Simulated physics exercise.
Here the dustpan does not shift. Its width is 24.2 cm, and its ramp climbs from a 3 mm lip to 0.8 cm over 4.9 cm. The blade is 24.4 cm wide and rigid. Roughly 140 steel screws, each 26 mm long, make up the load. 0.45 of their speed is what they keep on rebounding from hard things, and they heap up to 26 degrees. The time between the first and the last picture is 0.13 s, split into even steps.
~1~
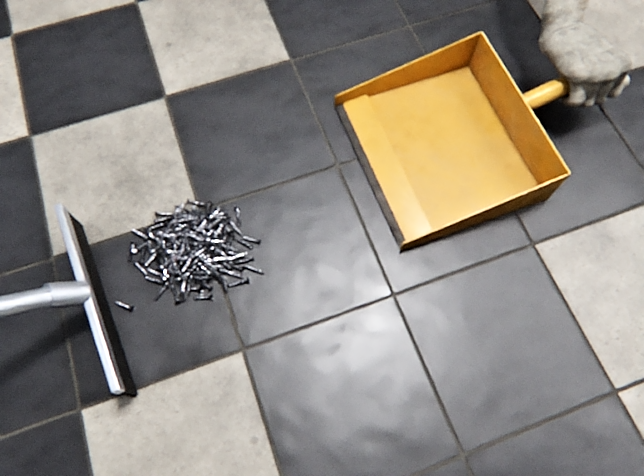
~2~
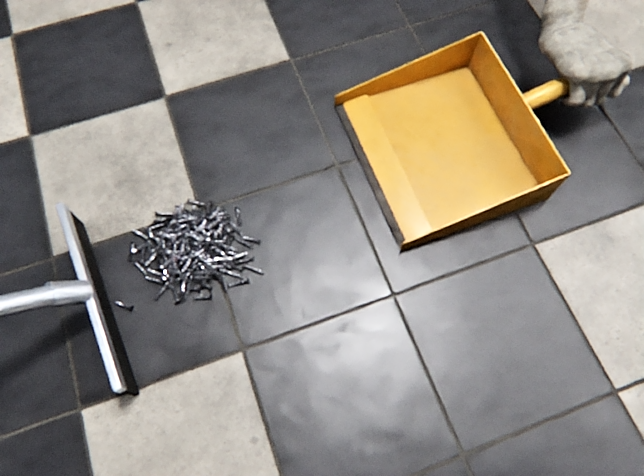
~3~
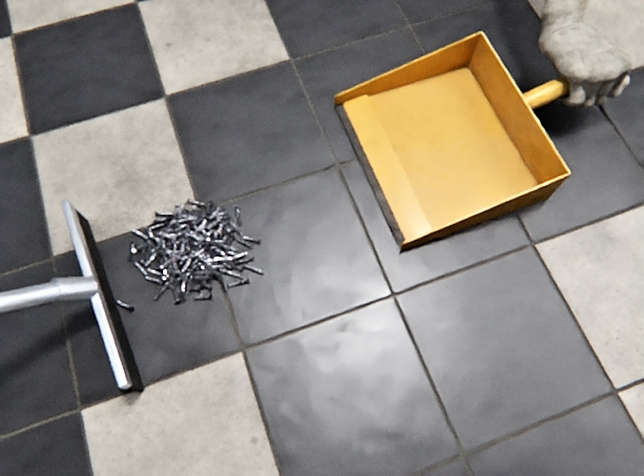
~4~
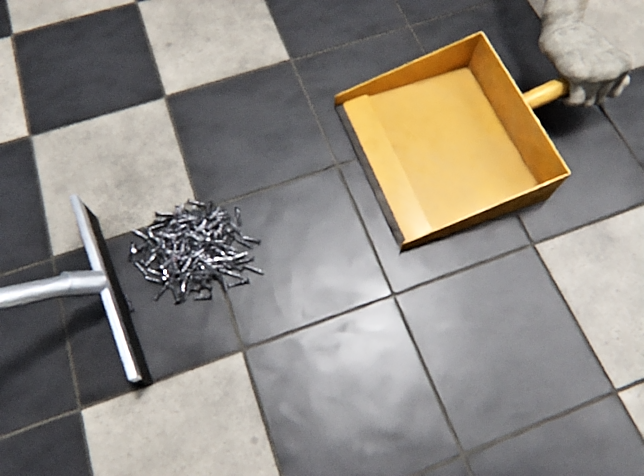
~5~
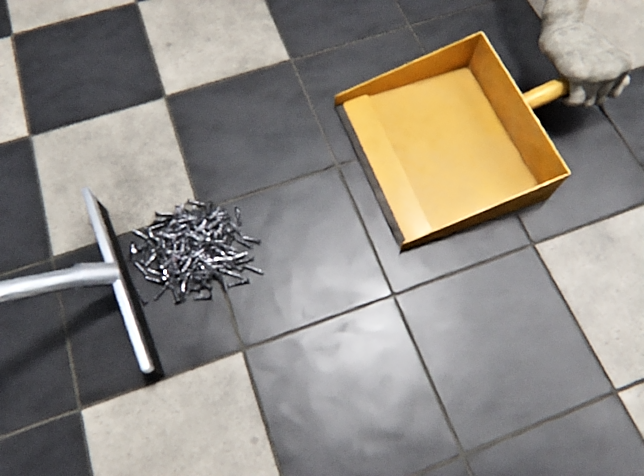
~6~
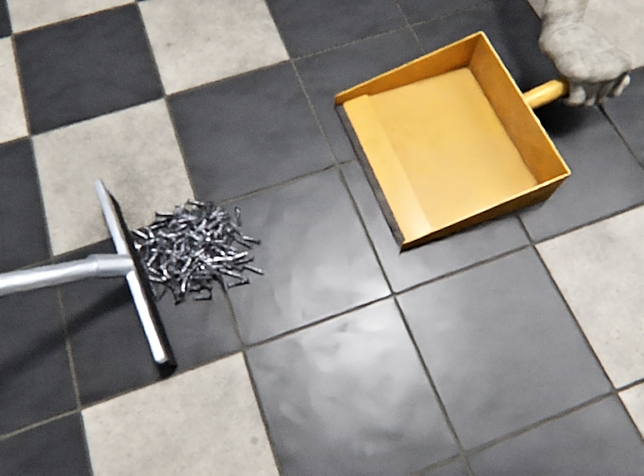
We see a squeegee-like blade slide slowly rightward across a checkered tile floor until it meets the near edge of a pile of small metal screws, barely disturbing them, while a gloved hand holds a yellow dustpan still.
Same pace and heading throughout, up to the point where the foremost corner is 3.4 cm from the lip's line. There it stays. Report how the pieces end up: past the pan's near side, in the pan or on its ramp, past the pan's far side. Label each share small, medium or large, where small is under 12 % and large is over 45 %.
Past the pan's near side: Small. In the pan or on its ramp: Medium. Past the pan's far side: Small.
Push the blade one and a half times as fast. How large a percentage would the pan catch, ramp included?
In that case roughly 40 percent.
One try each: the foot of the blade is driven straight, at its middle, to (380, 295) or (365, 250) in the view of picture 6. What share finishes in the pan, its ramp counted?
I'd expect around 5 percent, then around 15 percent.
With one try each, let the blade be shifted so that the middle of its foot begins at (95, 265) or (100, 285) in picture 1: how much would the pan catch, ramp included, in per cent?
First try about 20 per cent, second about 30 per cent.
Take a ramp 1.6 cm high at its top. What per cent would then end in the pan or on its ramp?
About 20 %.
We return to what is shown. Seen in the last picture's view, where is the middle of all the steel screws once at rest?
Centre at rest, approx.: (348, 153) px.
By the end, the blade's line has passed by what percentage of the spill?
Some 0 per cent.
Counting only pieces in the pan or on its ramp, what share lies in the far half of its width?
80 per cent.
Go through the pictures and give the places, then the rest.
In the first frame, blade from (118, 389) to (62, 211), moved 0.0 cm, 0 of the pieces shifted so far; middle of the pieces at (193, 251); pan at (450, 147).
In the second frame, blade from (120, 387) to (64, 210), moved 0.2 cm, 0 of the pieces shifted so far; middle of the pieces at (193, 251).
In the third frame, blade from (126, 384) to (69, 207), moved 0.9 cm, 0 of the pieces shifted so far; middle of the pieces at (193, 251).
In the fourth frame, blade from (135, 377) to (78, 202), moved 2.1 cm, 1 of the pieces shifted so far; middle of the pieces at (193, 251).
In the fifth frame, blade from (148, 368) to (89, 195), moved 3.7 cm, 1 of the pieces shifted so far; middle of the pieces at (193, 251).
In the sixth frame, blade from (162, 358) to (101, 187), moved 5.5 cm, 5 of the pieces shifted so far; middle of the pieces at (193, 251); pan at (450, 147).
Then, 0.22 s after the last picture, middle of the blade 18 cm from the lip; 0 % over the lip, far side 0 %, near side 0 %.
Then, 0.37 s after the last picture, middle of the blade 9 cm from the lip; 0 % over the lip, far side 0 %, near side 0 %.
Then, 0.64 s after the last picture, middle of the blade 5 cm from the lip; 25 % over the lip, far side 5 %, near side 0 %.
In the end, near side 0 %, pan 20 %, far side 5 %, in front of the lip or behind the blade 70 %.
